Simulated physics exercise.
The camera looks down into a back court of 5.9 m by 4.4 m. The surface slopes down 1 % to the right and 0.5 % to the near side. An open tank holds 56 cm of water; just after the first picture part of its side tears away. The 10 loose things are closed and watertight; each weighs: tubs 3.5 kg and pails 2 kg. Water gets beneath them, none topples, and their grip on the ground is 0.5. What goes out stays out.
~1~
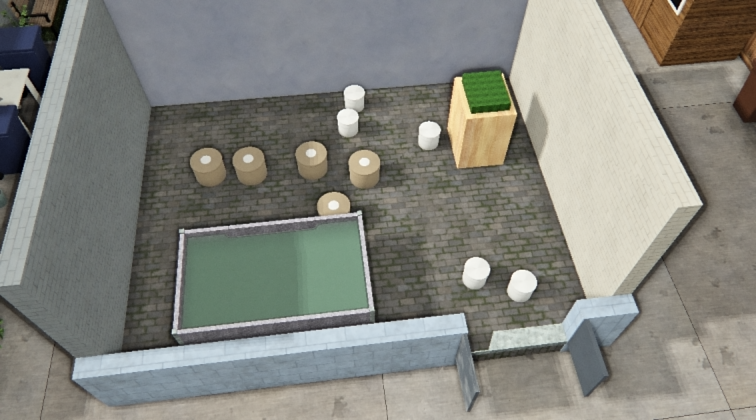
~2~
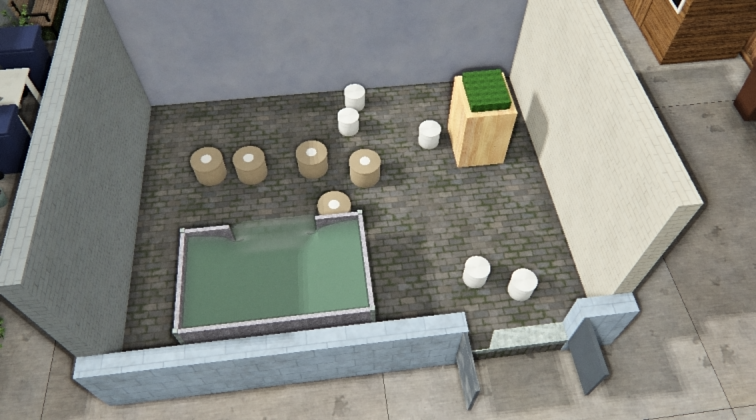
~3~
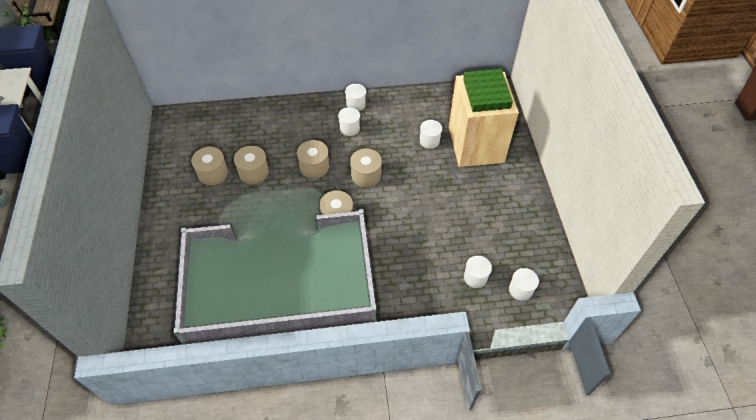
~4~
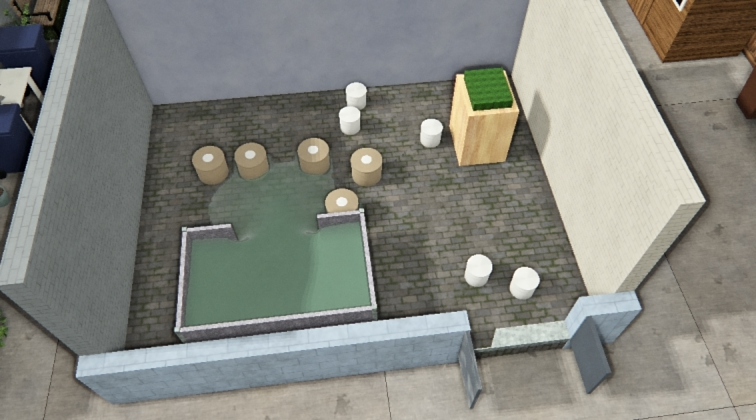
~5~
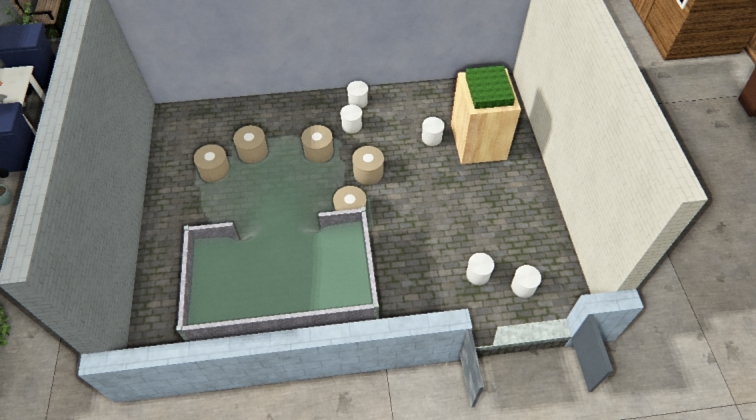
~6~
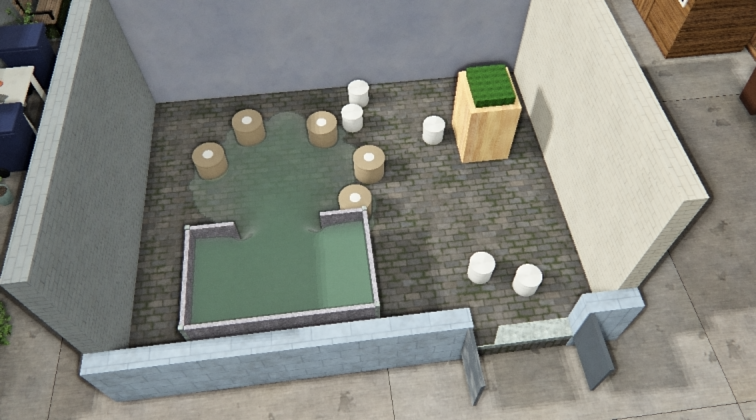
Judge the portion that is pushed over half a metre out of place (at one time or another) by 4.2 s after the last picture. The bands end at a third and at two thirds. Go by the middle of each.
It is at least two thirds.
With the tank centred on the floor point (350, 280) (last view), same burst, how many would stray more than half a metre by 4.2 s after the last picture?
In that case 8 of them.
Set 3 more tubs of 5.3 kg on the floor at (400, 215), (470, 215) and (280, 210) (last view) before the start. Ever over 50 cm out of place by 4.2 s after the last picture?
In that order: Less, less, over.
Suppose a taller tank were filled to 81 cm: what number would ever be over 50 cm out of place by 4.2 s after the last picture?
Then 9.
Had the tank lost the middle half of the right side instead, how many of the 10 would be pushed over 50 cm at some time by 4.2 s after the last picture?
In that case 2 of them.
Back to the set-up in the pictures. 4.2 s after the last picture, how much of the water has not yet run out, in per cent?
Some 100 per cent remains.
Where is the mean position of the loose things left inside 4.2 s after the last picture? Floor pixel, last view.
At about (412, 181).
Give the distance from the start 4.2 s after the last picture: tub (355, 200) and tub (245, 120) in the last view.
In turn: 20 cm, 100 cm.
Then, 0.4 s after the last picture 2 of 10 are over 50 cm from their spots; 0 afloat.
Then, 1.5 s after the last picture 6 of 10 are over 50 cm from their spots; 4 afloat.
Then, 2.8 s after the last picture 6 of 10 are over 50 cm from their spots; 5 afloat.
Then, 4.2 s after the last picture 7 of 10 are over 50 cm from their spots, and 7 have been at some point; 5 afloat.
